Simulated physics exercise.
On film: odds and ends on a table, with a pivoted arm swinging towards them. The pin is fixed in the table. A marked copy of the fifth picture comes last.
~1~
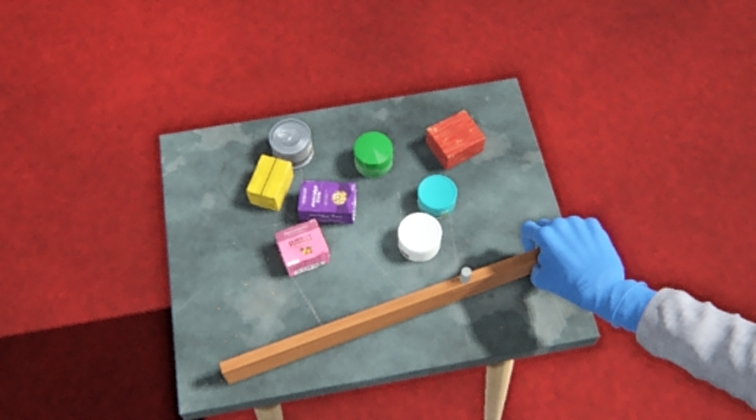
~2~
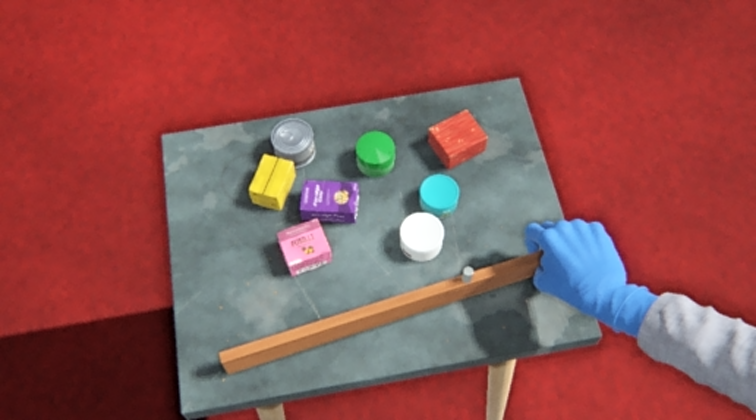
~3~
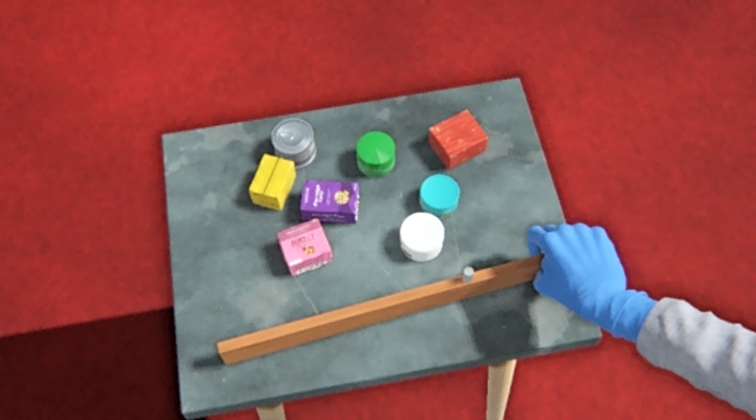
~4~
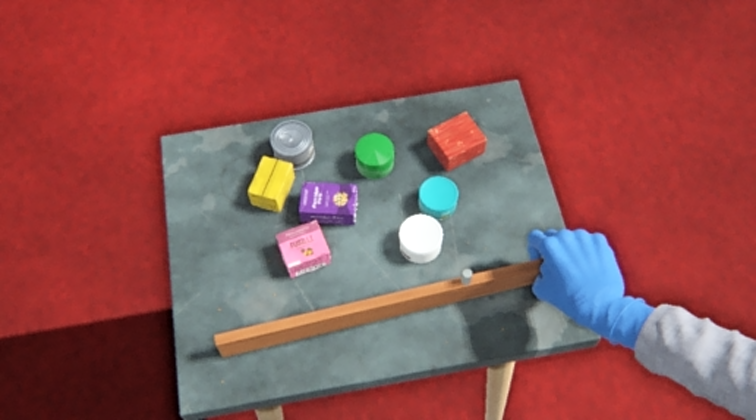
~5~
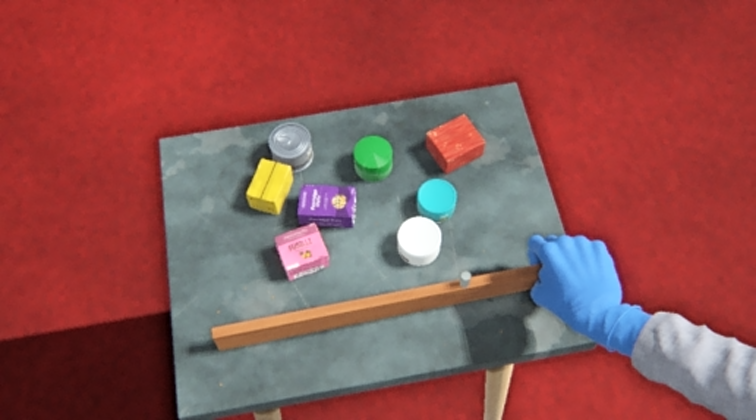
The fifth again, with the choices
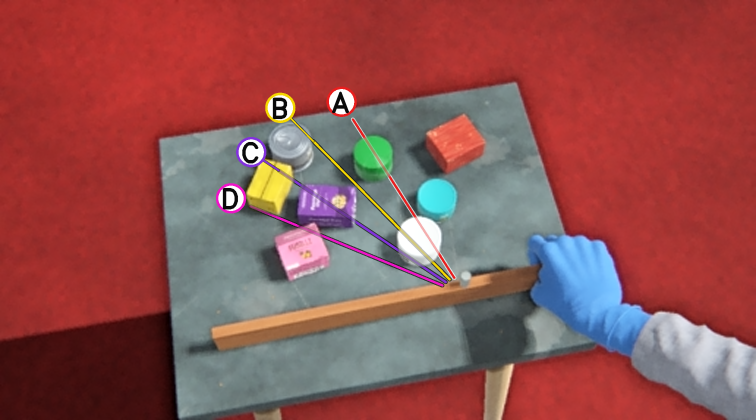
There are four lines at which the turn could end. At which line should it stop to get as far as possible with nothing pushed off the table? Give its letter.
It can go as far as C.
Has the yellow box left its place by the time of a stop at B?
Yes.
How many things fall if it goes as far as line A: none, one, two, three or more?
In all, one.
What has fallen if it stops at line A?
It is the grey tin.
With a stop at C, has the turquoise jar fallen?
By then, no.
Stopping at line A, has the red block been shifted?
Yes.
On the copy, A at (401, 195); B at (379, 207); C at (359, 224); D at (344, 245).
On C. First, arm (334, 270); pink packet (305, 247); grey tin (291, 148).
Then, arm (346, 235); purple packet (343, 184); pink packet (328, 213).
Finally, arm (360, 214); grey tin (315, 119); green tin (391, 138); nothing has fallen.
By contrast, A drops the grey tin; B drops the grey tin; D is safe but short.
